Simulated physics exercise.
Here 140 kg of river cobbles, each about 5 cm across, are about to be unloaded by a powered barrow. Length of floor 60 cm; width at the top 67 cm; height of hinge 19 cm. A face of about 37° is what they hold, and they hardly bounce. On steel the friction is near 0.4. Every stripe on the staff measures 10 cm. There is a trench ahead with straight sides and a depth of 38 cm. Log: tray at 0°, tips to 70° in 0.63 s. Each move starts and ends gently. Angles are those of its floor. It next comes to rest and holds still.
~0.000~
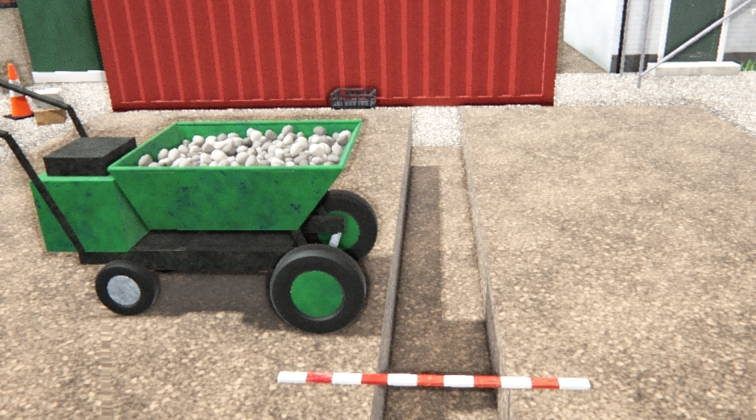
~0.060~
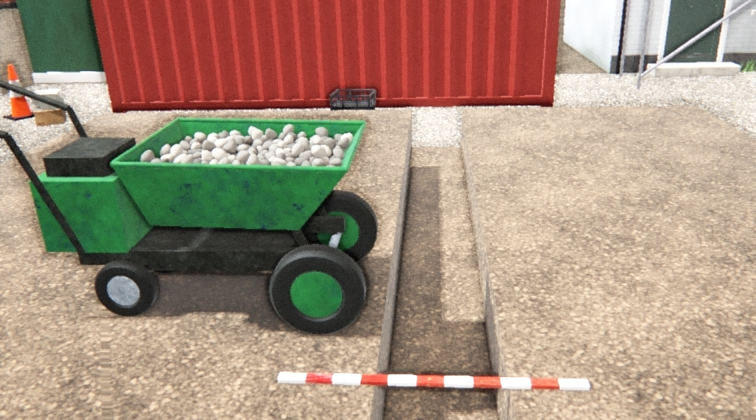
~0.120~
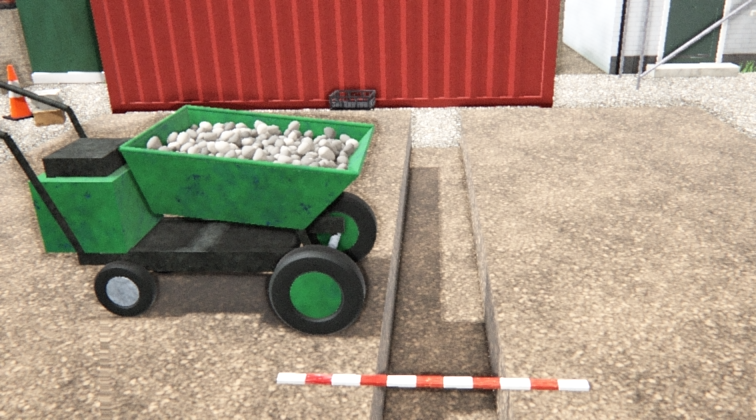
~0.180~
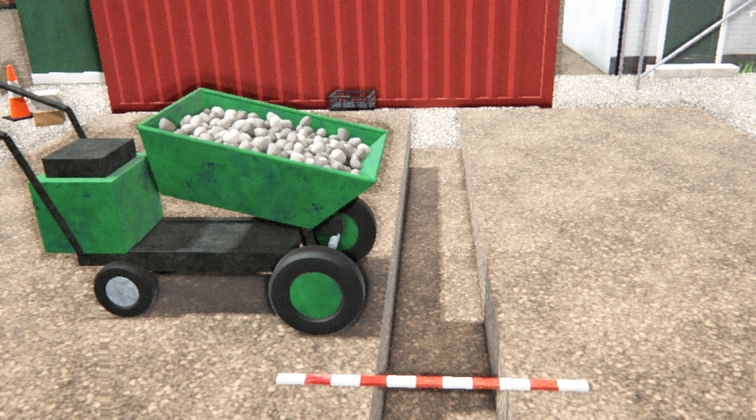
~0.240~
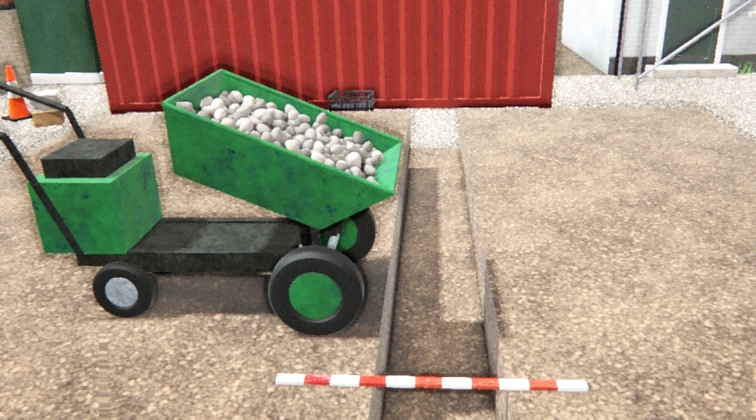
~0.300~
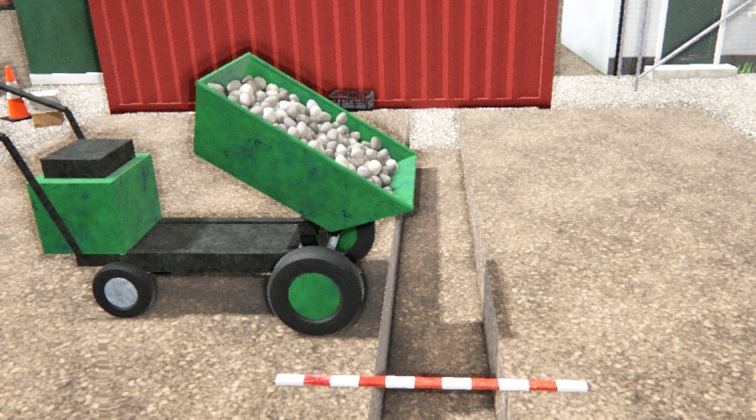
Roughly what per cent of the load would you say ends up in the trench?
I'd say 34 per cent ends up in the trench.
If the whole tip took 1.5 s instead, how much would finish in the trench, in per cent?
In that case some 55 per cent.
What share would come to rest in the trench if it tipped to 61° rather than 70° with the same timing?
Some 35% would finish there.
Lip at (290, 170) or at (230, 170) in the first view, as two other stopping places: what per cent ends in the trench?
Close to 75 percent in the first case, 100 percent in the second.
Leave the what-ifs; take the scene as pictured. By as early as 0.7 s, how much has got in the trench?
I'd put it near 10 per cent.
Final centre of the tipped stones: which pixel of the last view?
Around (538, 294).
After 0.5 s the floor is at 59°; 100 % in the tray; the foremost stones are at (432, 224).
After 0.7 s the floor is at 70°; 70 % in the tray, 12 % in the trench, 18 % past the trench; the foremost stones are at (533, 280).
After 1.1 s the floor is at 70°; 14 % in the tray, 20 % in the trench, 67 % past the trench; the foremost stones are at (731, 300).
After 3.0 s the floor is at 70°; 0 % in the tray, 34 % in the trench, 66 % past the trench; the foremost stones are past the picture's edge.
